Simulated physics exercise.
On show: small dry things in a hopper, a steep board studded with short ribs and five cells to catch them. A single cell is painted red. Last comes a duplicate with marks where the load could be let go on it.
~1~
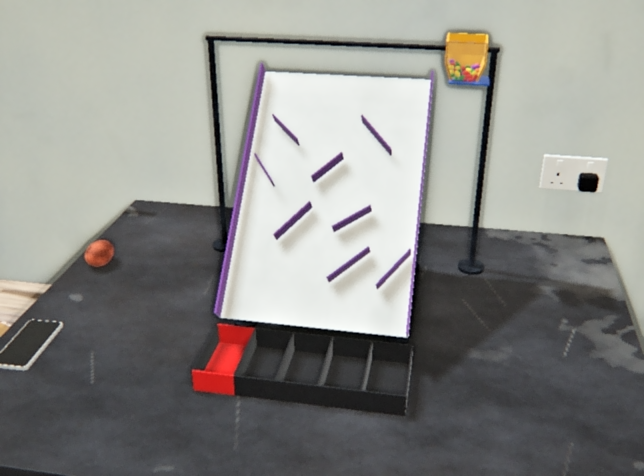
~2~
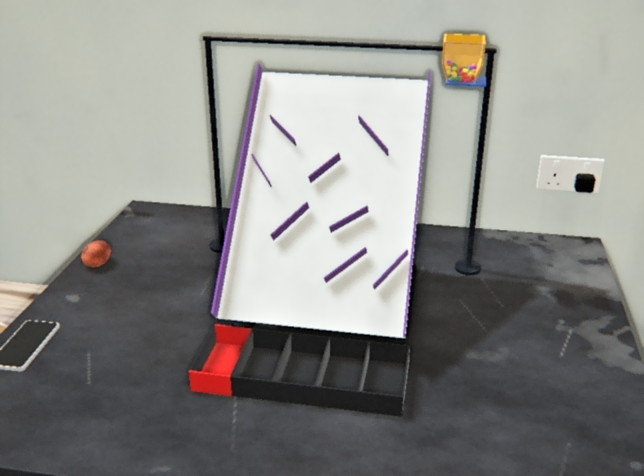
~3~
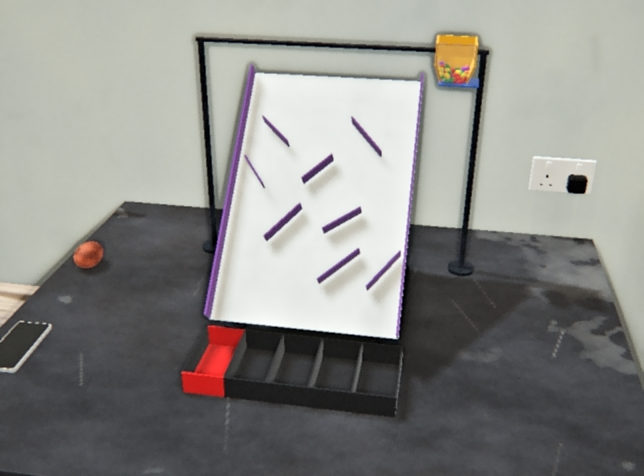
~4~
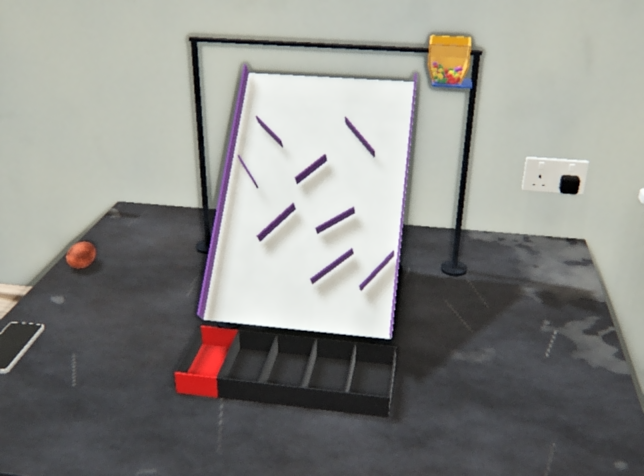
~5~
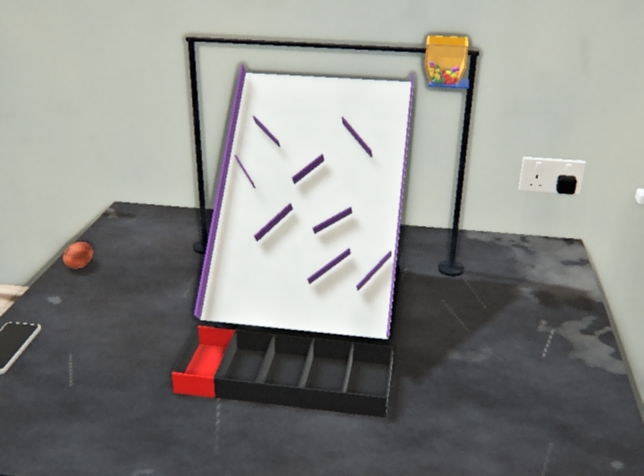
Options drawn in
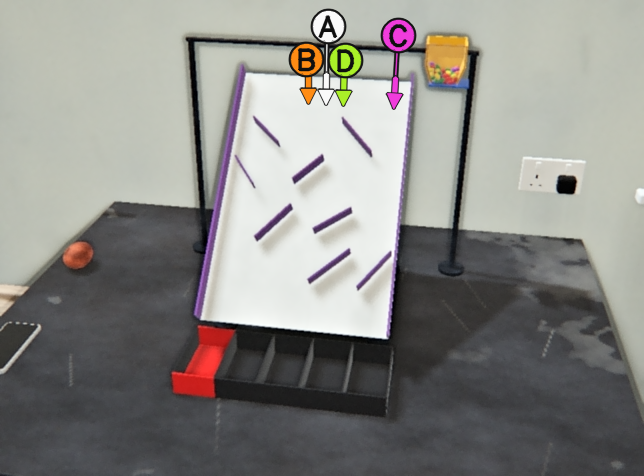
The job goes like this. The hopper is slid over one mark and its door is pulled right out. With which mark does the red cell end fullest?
Use mark B.
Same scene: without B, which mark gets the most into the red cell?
A it is.
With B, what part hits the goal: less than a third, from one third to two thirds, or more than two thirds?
It is more than two thirds.
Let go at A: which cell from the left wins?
The first.
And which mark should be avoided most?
That would be C.
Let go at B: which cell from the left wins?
The first from the left.
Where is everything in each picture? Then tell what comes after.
In the first frame, hopper (467, 73), jelly beans, door shut.
In the second frame, ribs (270, 115) to (294, 139), (359, 115) to (388, 149), (252, 154) to (269, 181).
In the third frame, ribs (301, 178) to (332, 154), (263, 236) to (300, 203), (322, 228) to (361, 207).
In the fourth frame, ribs (310, 280) to (353, 248), (360, 287) to (394, 250).
In the fifth frame, red cell (193, 384), number 1 of 5 from the left.
On the marked copy, mark A meets the board at (326, 99); mark B meets the board at (308, 98); mark C meets the board at (394, 103); mark D meets the board at (343, 100).
With A, roughly two thirds in the red cell, roughly a quarter in other cells, just a few held on the board.
With B, almost all in the red cell, about a tenth in other cells.
With C, not one piece in the red cell, almost all in other cells, about a tenth held on the board.
With D, roughly a third in the red cell, roughly half in other cells, just a few held on the board, just a few outside the box.
